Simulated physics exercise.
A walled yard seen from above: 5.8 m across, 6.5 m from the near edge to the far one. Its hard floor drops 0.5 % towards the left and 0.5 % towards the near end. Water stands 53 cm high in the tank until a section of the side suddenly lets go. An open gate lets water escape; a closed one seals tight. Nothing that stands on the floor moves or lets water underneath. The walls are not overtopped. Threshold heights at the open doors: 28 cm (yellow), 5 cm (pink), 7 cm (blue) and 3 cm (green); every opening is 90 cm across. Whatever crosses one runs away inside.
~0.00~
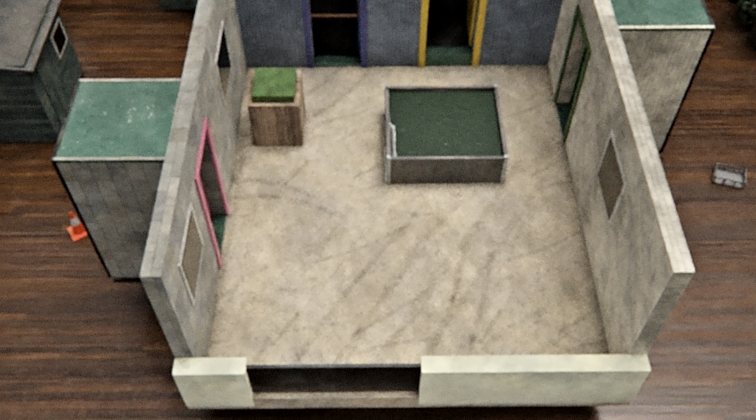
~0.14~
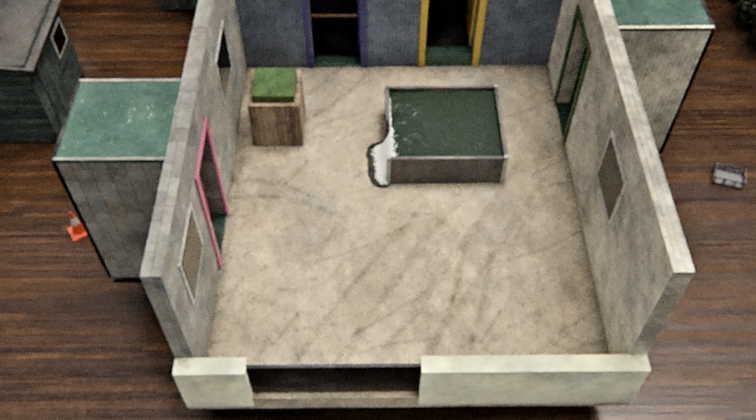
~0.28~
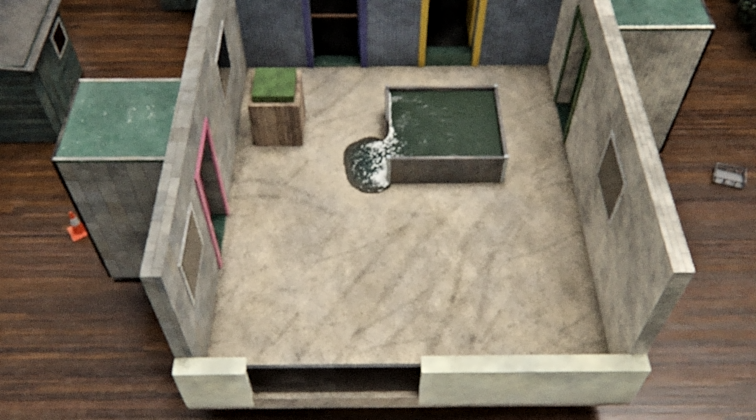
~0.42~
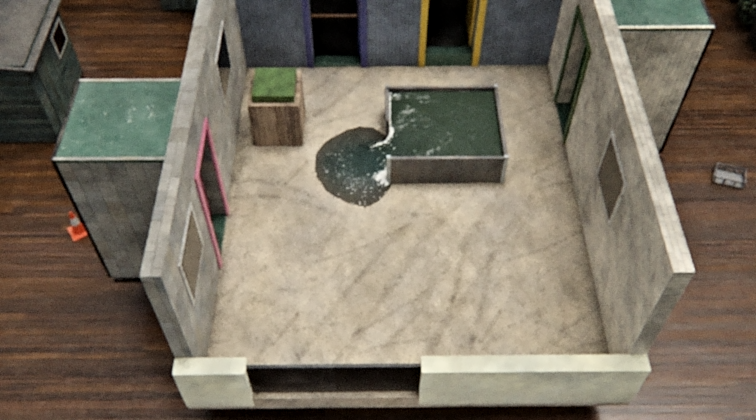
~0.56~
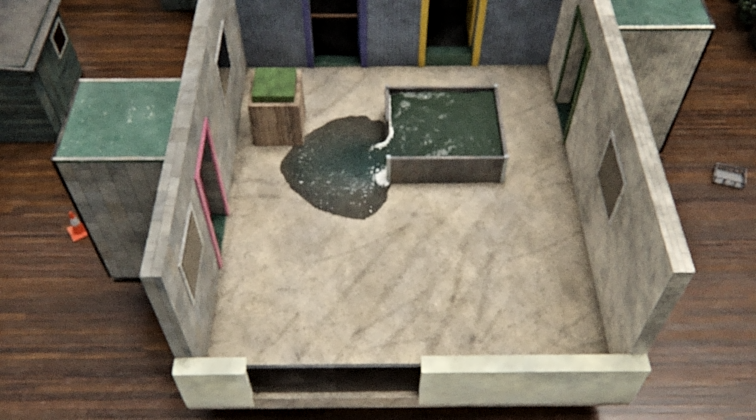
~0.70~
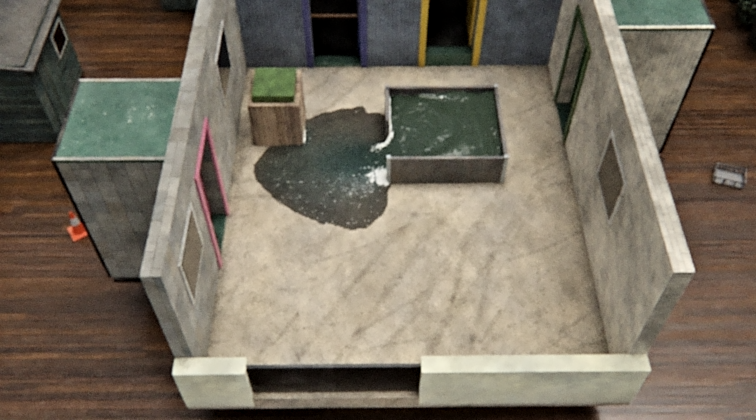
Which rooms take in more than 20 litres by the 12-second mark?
Door by door: At the yellow door it does not reach the limit; at the pink door it exceeds the limit; at the blue door it stays under the limit; at the green door it stays under the limit.
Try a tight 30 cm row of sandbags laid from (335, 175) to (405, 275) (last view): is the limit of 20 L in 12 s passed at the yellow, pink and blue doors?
Against that limit: Yellow not over, pink under, blue over.
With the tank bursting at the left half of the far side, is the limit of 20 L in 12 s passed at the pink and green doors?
Against that limit: Pink not over, green over.
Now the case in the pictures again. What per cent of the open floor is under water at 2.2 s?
Near 30 per cent is wet.
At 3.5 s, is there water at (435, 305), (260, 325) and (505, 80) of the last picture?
In turn: Dry, under water, still dry.
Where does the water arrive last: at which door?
The green one.
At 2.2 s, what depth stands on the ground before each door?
Depths in cm: Yellow 0, pink 14, blue 3, green 0.
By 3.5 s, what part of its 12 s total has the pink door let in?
Some 60 per cent by then.
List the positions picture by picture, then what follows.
The tank at (444, 124) is whole and still, 53 cm deep, in the first frame.
Water pours out at (390, 156) and has run 0.5 m, to (378, 183); typically 6 cm deep outside, 53 cm at the tank's back, in the second frame.
Water pours out at (390, 157) and has run 0.7 m, to (350, 151); typically 8 cm deep outside, 53 cm at the tank's back, in the third frame.
Water pours out at (390, 157) and has run 1.2 m, to (322, 154); typically 6 cm deep outside, 53 cm at the tank's back, in the fourth frame.
Water pours out at (390, 157) and has run 1.8 m, to (287, 170); typically 4 cm deep outside, 51 cm at the tank's back, in the fifth frame.
Water pours out at (390, 157) and has run 2.2 m, to (261, 176); typically 4 cm deep outside, 47 cm at the tank's back, in the sixth frame.
After 1.4 s water covers 20 % of the floor and is deepest (29 cm) near (382, 167); yellow door not reached, pink door 6 cm at the sill, 0 L in, blue door not reached, green door not reached.
After 2.2 s water covers 30 % of the floor and is deepest (28 cm) near (236, 152); yellow door not reached, pink door 14 cm at the sill, 24 L in, blue door 3 cm at the sill, 0 L in, green door not reached.
After 3.5 s water covers 35 % of the floor and is deepest (22 cm) near (205, 383); yellow door not reached, pink door 10 cm at the sill, 61 L in, blue door 7 cm at the sill, 4 L in, green door not reached.
After 7.0 s water covers 75 % of the floor and is deepest (12 cm) near (205, 383); yellow door 3 cm at the sill, 0 L in, pink door 7 cm at the sill, 92 L in, blue door 4 cm at the sill, 5 L in, green door not reached.
After 12.0 s water covers 95 % of the floor and is deepest (8 cm) near (205, 383); yellow door 4 cm at the sill, 0 L in, pink door 5 cm at the sill, 101 L in, blue door 3 cm at the sill, 5 L in, green door 4 cm at the sill, 4 L in.
